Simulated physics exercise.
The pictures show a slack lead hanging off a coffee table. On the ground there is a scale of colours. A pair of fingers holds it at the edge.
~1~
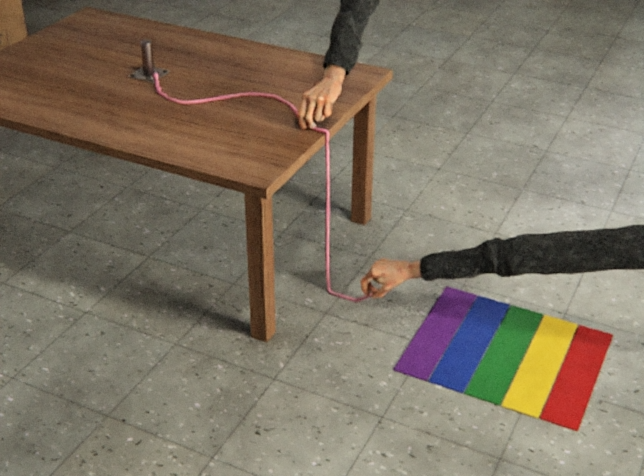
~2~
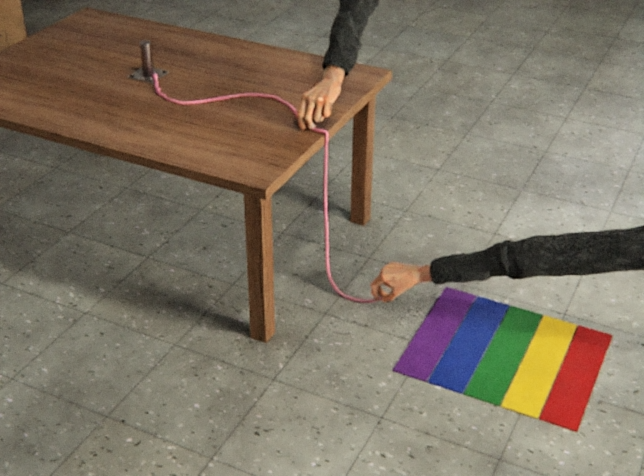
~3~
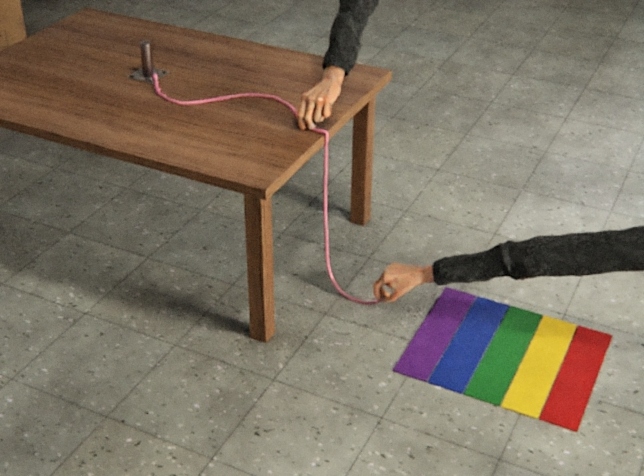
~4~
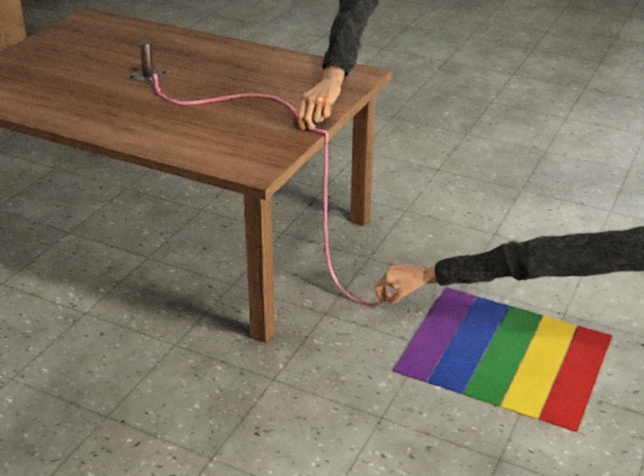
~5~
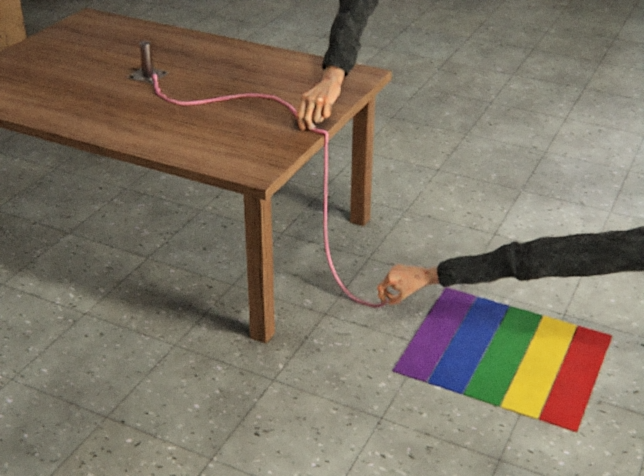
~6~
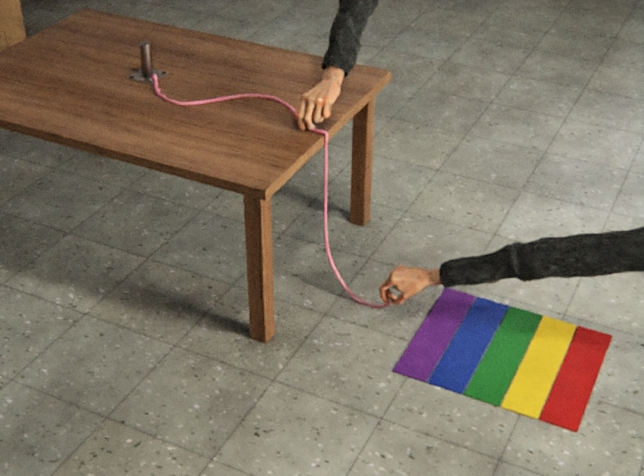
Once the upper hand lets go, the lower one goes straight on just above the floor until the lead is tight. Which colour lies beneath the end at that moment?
Yellow.
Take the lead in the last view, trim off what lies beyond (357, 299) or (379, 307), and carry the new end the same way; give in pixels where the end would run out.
About (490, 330), then (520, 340).
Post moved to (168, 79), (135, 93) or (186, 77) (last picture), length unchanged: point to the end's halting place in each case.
The spots are near (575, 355), (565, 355) and (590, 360).
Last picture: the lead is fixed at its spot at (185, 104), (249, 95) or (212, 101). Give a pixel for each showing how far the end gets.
First (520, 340), next (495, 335), last (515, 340).
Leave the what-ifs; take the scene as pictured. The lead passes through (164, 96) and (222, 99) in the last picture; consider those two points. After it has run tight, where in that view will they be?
End: (195, 89) and then (249, 105).
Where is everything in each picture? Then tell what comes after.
In the first frame, end (371, 294); purple (420, 359); blue (455, 370); green (491, 382); yellow (528, 394); red (566, 406).
In the second frame, end (380, 298); lead through (157, 91) (218, 99) (286, 103) (326, 139) (326, 208) (330, 275).
In the third frame, end (383, 299).
In the fourth frame, end (385, 300); lead through (157, 91) (218, 99) (286, 104) (326, 139) (325, 208) (333, 277).
In the fifth frame, end (387, 301).
In the sixth frame, end (389, 301); lead through (157, 92) (218, 100) (286, 104) (326, 139) (325, 208) (339, 277).
Soon after, end near (474, 327); over blue.
After that, end near (519, 341); over green.
At the stop, end near (547, 349); over yellow. It gets as far as the yellow strip.
